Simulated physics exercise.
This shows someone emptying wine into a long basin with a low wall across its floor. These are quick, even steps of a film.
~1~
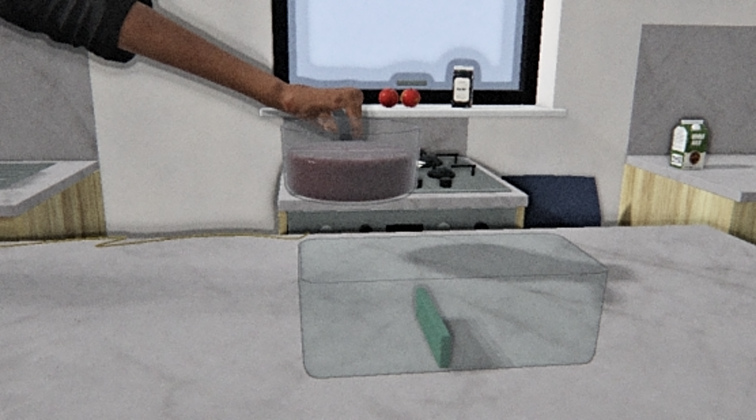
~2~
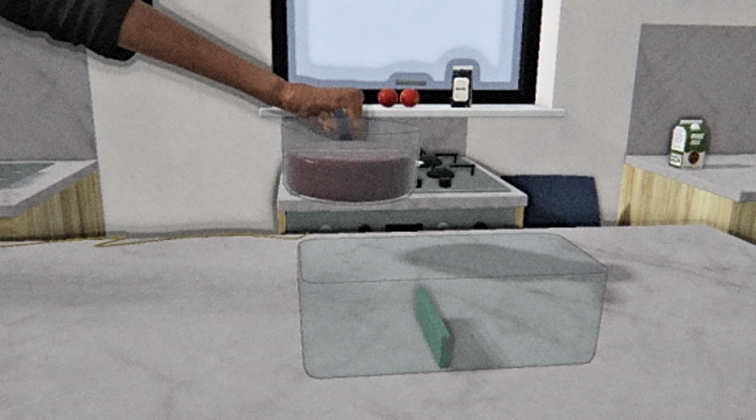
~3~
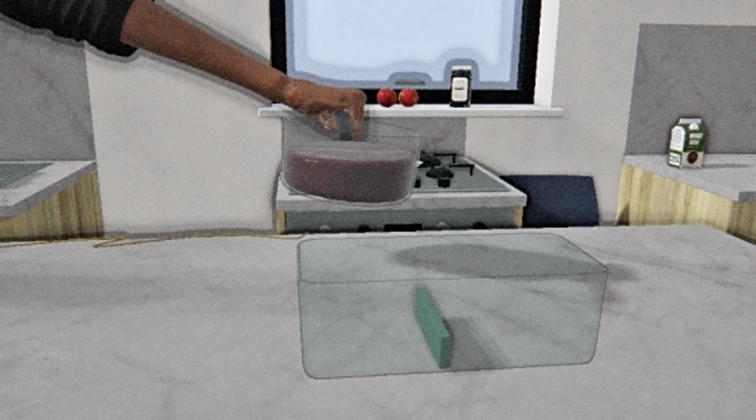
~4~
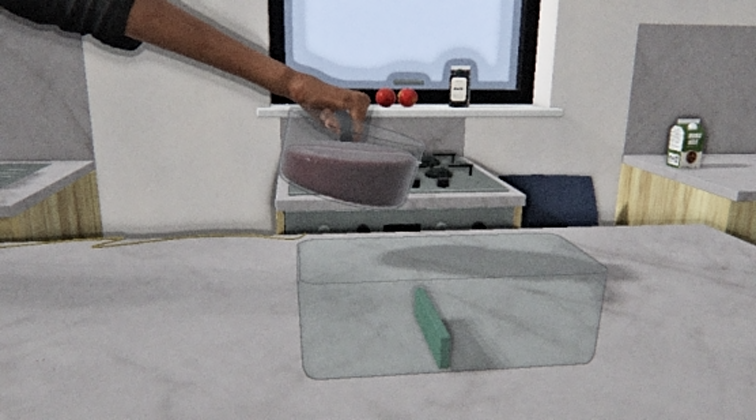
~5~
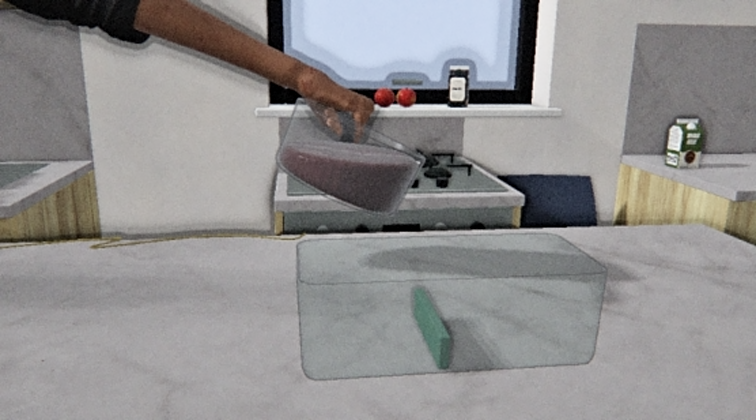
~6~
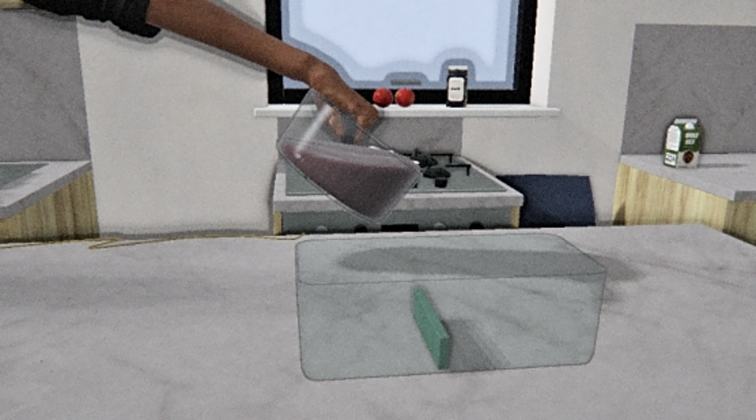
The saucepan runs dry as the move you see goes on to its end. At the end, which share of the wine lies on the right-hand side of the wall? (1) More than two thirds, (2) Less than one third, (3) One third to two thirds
(3) One third to two thirds.
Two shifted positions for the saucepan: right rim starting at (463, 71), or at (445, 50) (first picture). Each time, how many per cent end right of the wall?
Result, first then second: About 80 % and about 80 %.
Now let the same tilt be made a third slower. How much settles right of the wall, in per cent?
Around 60 percent.
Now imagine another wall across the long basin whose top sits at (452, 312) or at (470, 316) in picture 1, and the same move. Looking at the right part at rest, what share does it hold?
The first gives 25 %, the second 20 %.
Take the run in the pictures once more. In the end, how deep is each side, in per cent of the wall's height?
Levels: Left around 40 per cent, right around 40 per cent.
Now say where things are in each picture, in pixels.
In the first picture, it leans 0°; its right rim is at (418, 127); the wine meets the walls at (285, 152) and (414, 151); the long basin's rim runs from (299, 261) to (582, 252); the wall's top is at (432, 311).
In the second picture, it leans 2°; its right rim is at (419, 129); the wine meets the walls at (285, 151) and (414, 151).
In the third picture, it leans 7°; its right rim is at (420, 135); the wine meets the walls at (285, 150) and (414, 152).
In the fourth picture, it leans 15°; its right rim is at (422, 145); the wine meets the walls at (284, 148) and (415, 155).
In the fifth picture, it leans 25°; its right rim is at (422, 158); the wine meets the walls at (282, 146) and (417, 158).
In the sixth picture, it leans 37°; its right rim is at (419, 174); the wine meets the walls at (281, 139) and (412, 161); 1 per cent is over the edge.
A moment on, the saucepan is tipped right over and 20 per cent is still to pour, 11 is left of the wall and 32 right of it.
Next, the saucepan is tipped right over and 4 per cent is still to pour, 38 is left of the wall and 53 right of it.
Then the saucepan is tipped right over and 0 per cent is still to pour, 44 is left of the wall and 51 right of it.
Later the saucepan is tipped right over and 0 per cent is still to pour, 46 is left of the wall and 52 right of it.
Finally, 46 per cent lies left of the wall, 52 right of it and 2 outside.
